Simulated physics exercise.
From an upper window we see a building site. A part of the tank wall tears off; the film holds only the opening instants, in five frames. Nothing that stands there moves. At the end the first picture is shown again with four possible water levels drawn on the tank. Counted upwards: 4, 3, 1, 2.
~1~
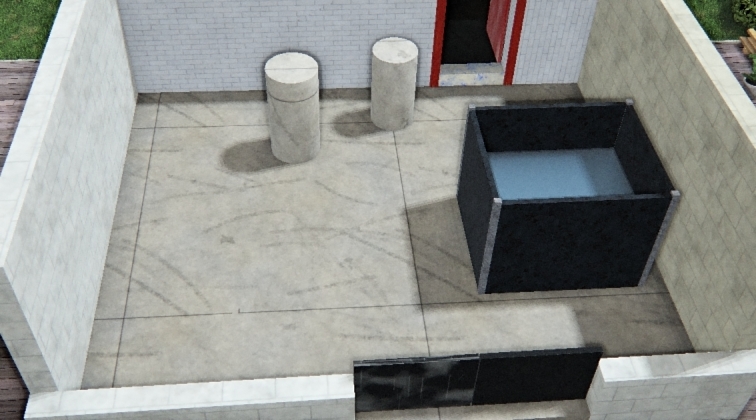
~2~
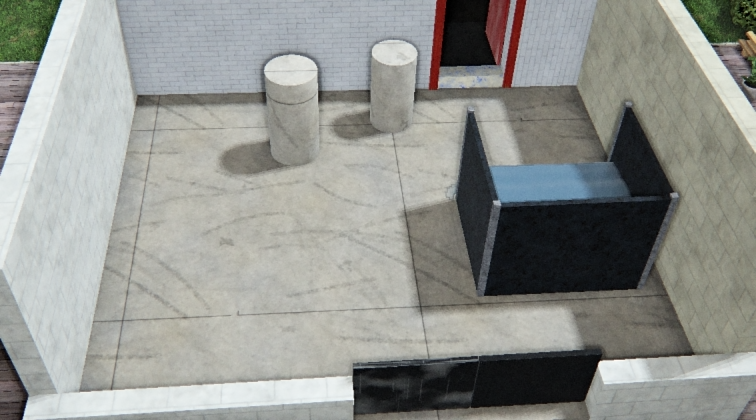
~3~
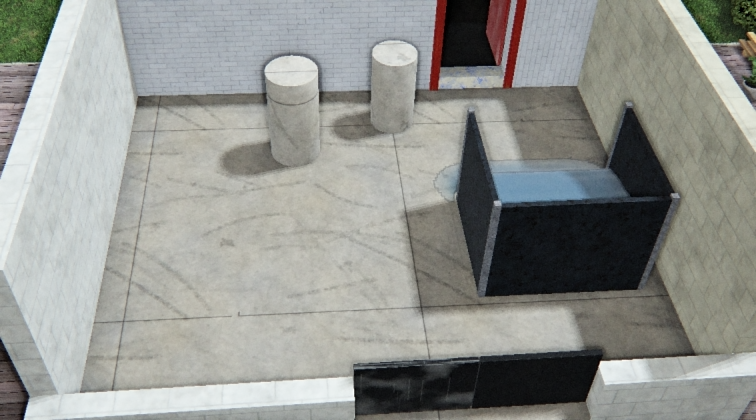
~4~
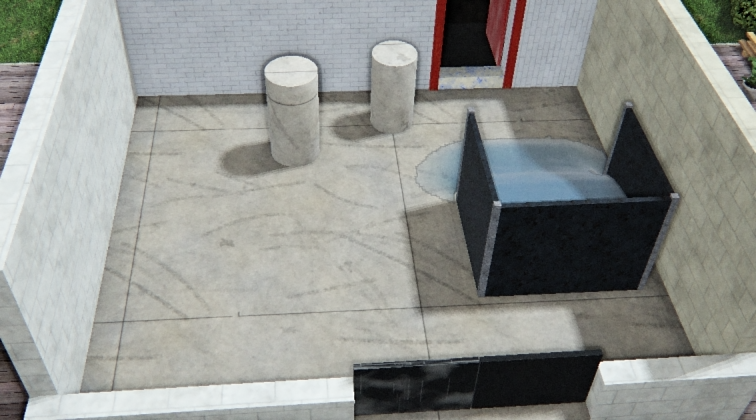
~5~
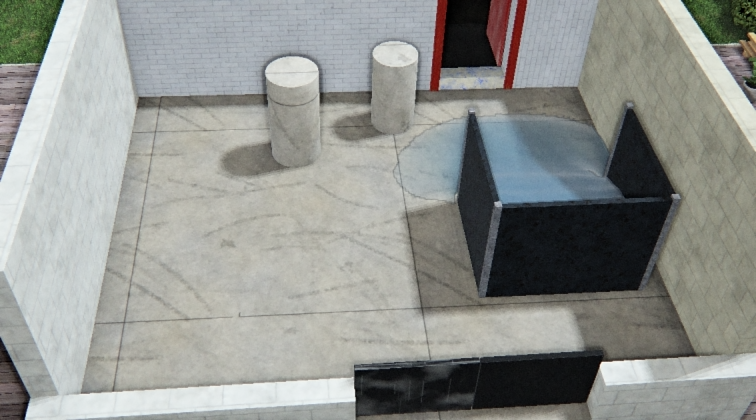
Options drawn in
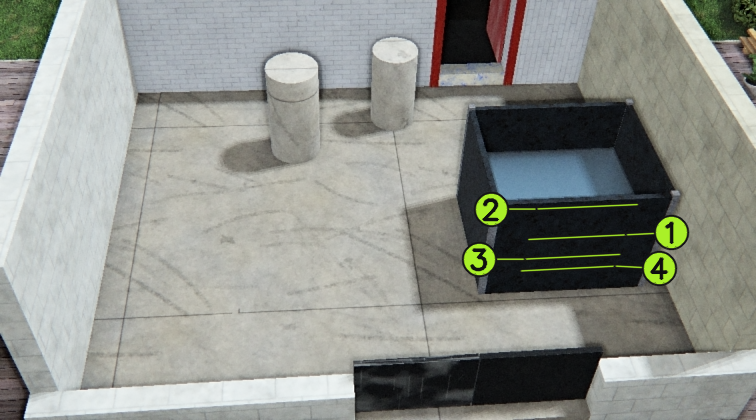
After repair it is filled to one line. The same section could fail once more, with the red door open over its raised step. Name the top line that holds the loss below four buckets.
Line 4.
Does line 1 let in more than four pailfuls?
Yes, it does.
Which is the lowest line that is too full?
That is line 3.
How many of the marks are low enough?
One.
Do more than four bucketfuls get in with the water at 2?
Yes, it does.
In lime, 1 at (577, 237); 2 at (586, 206); 3 at (572, 256); 4 at (568, 268); from the bottom up 4, 3, 1, 2.
If 1 is chosen, dozens of bucketfuls pour in.
If 2 is chosen, dozens of bucketfuls pour in.
If 3 is chosen, about 7 bucketfuls get in.
If 4 is chosen, a splash gets over, under a bucket.
